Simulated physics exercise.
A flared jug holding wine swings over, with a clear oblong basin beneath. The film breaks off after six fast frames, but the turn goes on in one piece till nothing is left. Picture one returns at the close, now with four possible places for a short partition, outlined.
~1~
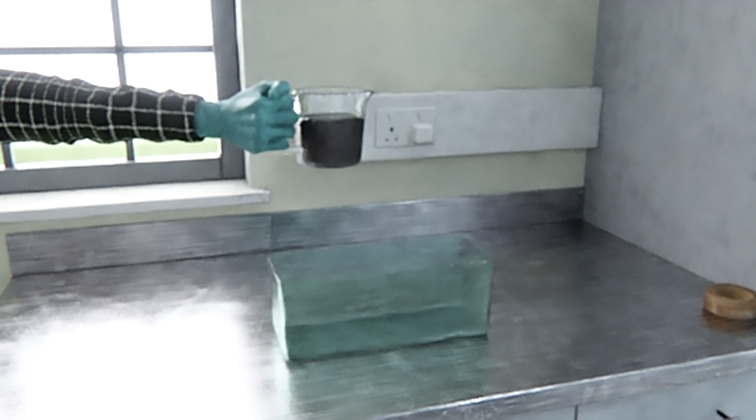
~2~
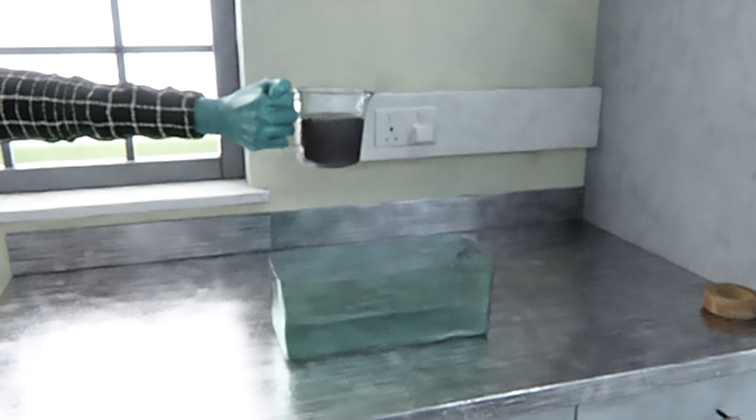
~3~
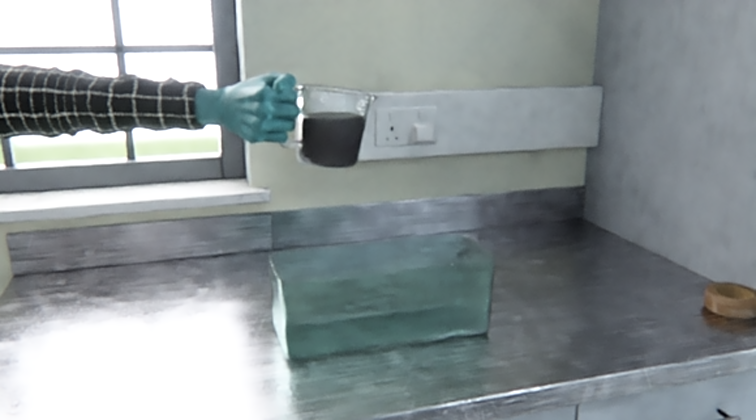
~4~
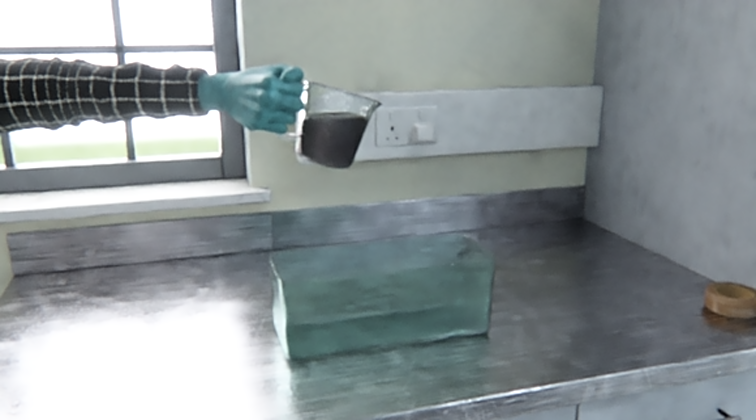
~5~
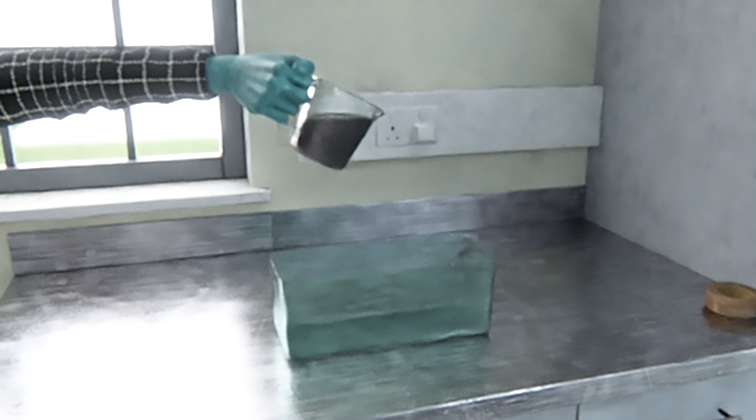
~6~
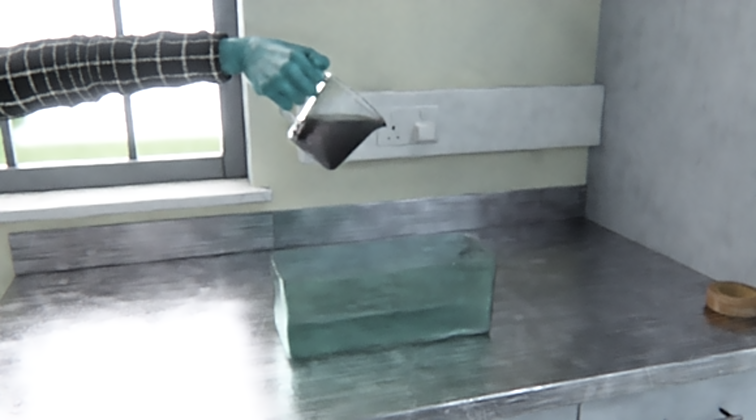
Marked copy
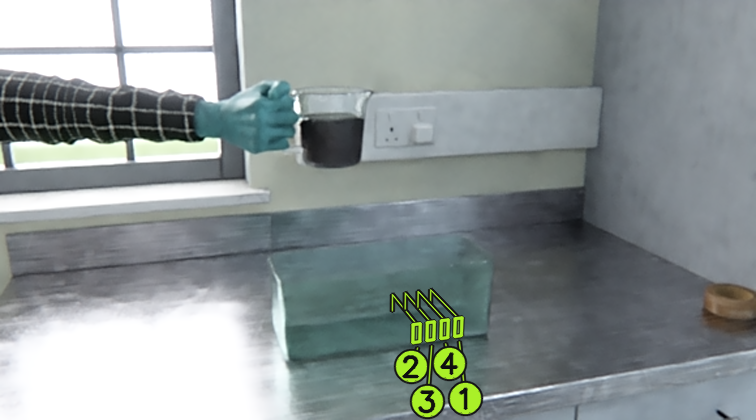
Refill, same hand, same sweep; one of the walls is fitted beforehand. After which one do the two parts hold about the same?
I would pick place 3.
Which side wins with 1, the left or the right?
The left one.
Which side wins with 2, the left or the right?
More ends on the right.
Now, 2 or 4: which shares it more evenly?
2 it is.
In lime, 1 at (459, 341); 2 at (417, 347); 3 at (431, 345); 4 at (445, 343).
If 1 is chosen, about 84 % ends left of the wall and 10 % right of it; 5 % is lost outside.
If 2 is chosen, about 22 % ends left of the wall and 76 % right of it.
If 3 is chosen, about 41 % ends left of the wall and 56 % right of it; 3 % is lost outside.
If 4 is chosen, about 85 % ends left of the wall and 13 % right of it; 3 % is lost outside.
